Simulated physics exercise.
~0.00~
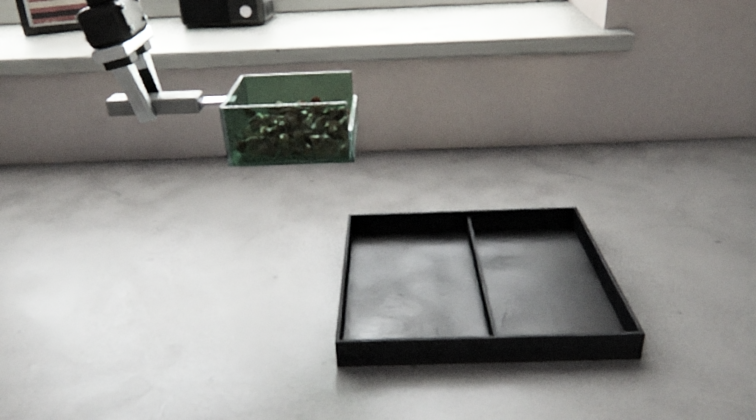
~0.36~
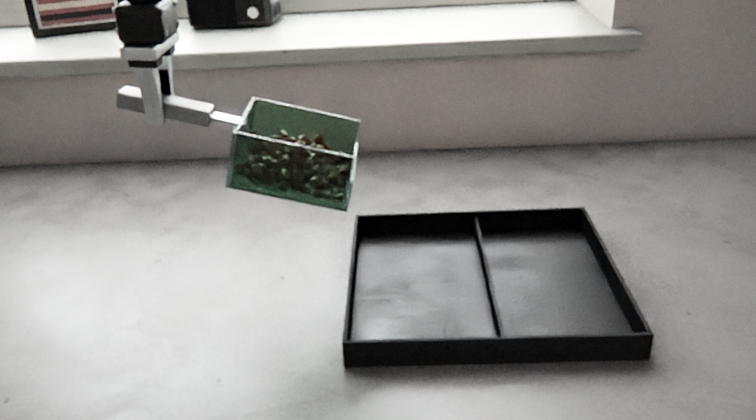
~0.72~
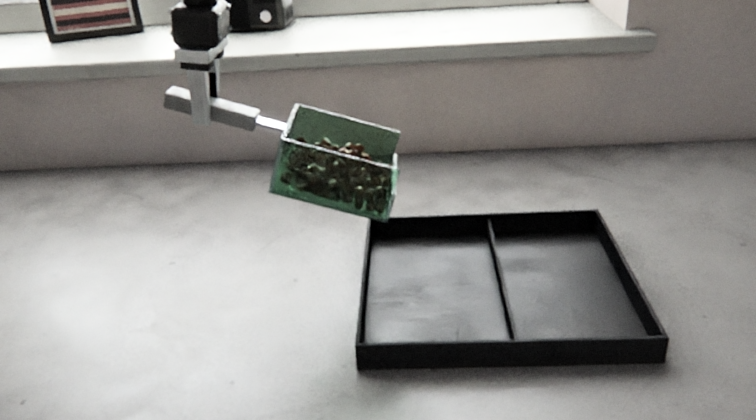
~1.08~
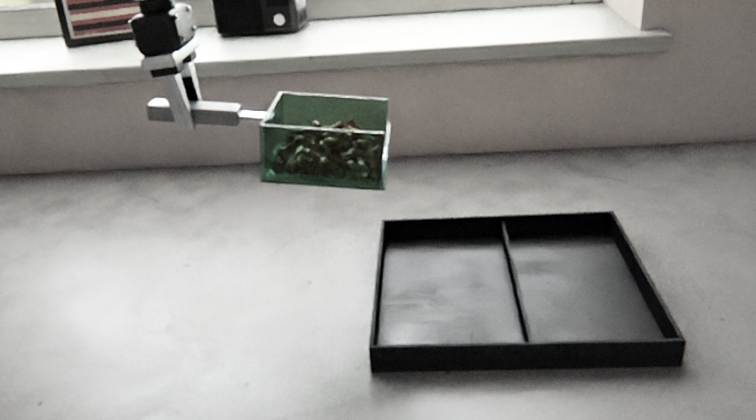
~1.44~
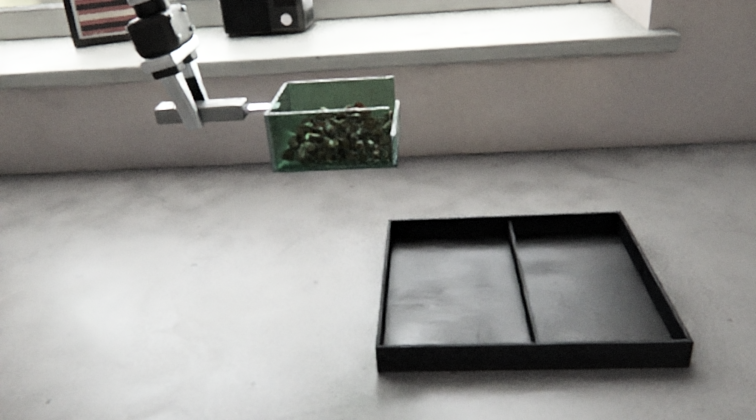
Green clear-sided box of small dark pieces held by a robot arm, tipping forward beside a black divided tray, then levelling, still full.
